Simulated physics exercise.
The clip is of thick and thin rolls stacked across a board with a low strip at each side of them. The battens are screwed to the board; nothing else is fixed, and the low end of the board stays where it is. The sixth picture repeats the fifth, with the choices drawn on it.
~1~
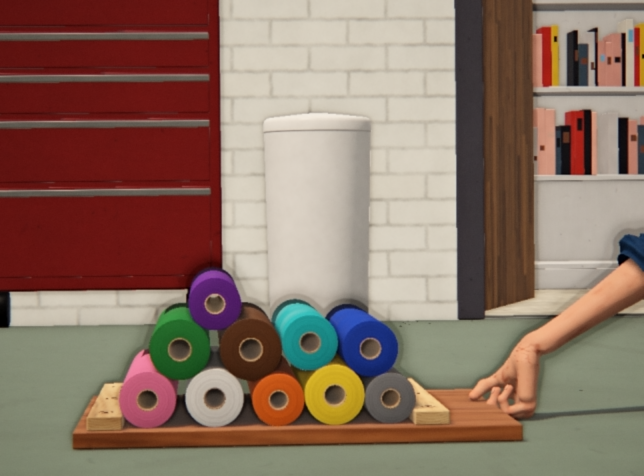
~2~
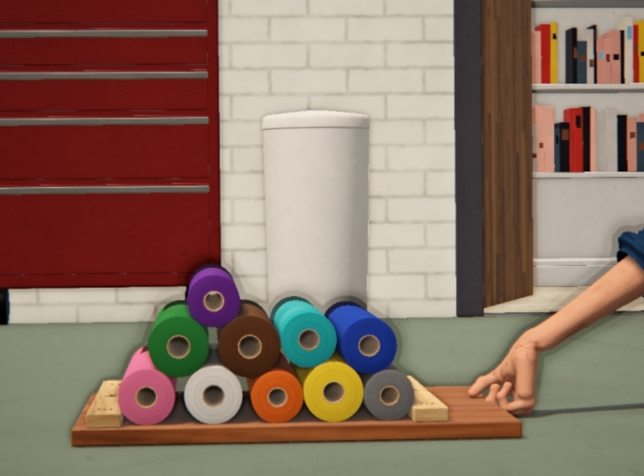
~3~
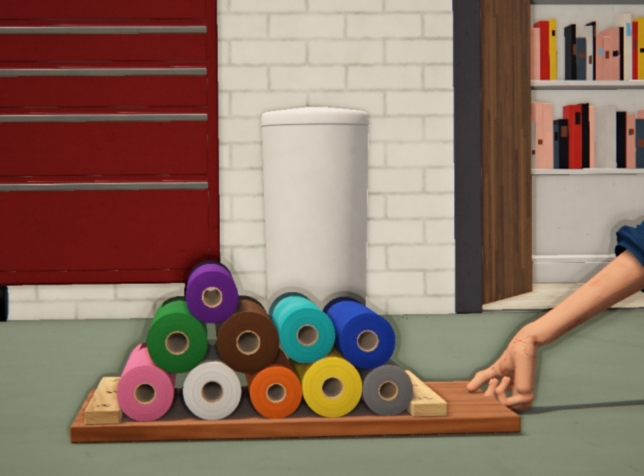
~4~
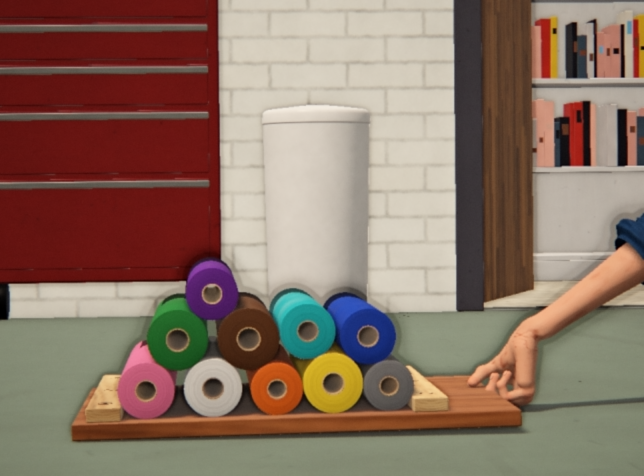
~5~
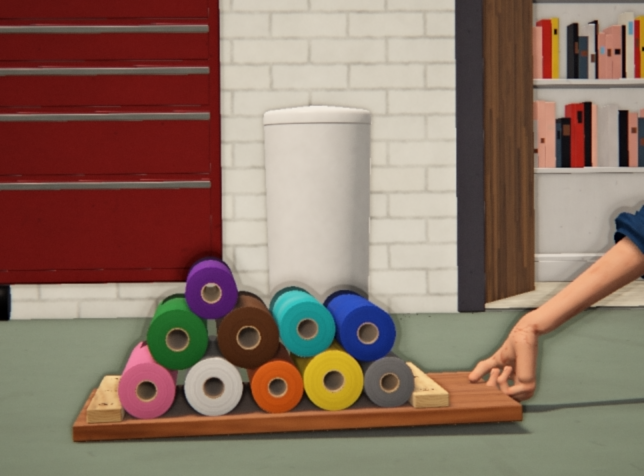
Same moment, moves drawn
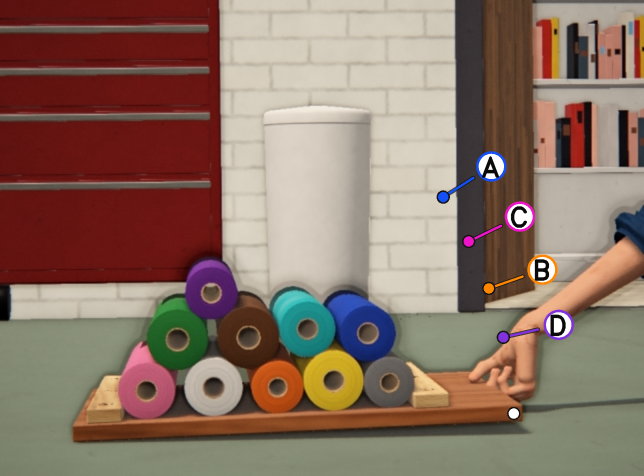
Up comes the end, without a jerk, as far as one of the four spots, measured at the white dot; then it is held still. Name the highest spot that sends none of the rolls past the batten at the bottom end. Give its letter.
Up to D.
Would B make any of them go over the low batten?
Yes.
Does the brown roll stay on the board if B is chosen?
The brown roll: No.
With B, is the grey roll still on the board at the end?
The grey roll: Yes.
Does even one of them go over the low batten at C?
Yes, at C.
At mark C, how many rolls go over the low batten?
It comes to four.
On the marked copy, A at (444, 197); B at (489, 288); C at (469, 241); D at (504, 337); the white dot at (514, 414).
Taking D. A third of the way, board at 11°.
Two thirds of the way, board at 12°.
When it is over, board at 12°, none over the low batten.
As for the rest, A four over the low batten (brown, turquoise, green, purple); B four over the low batten (brown, turquoise, green, purple); C four over the low batten (brown, turquoise, green, purple).
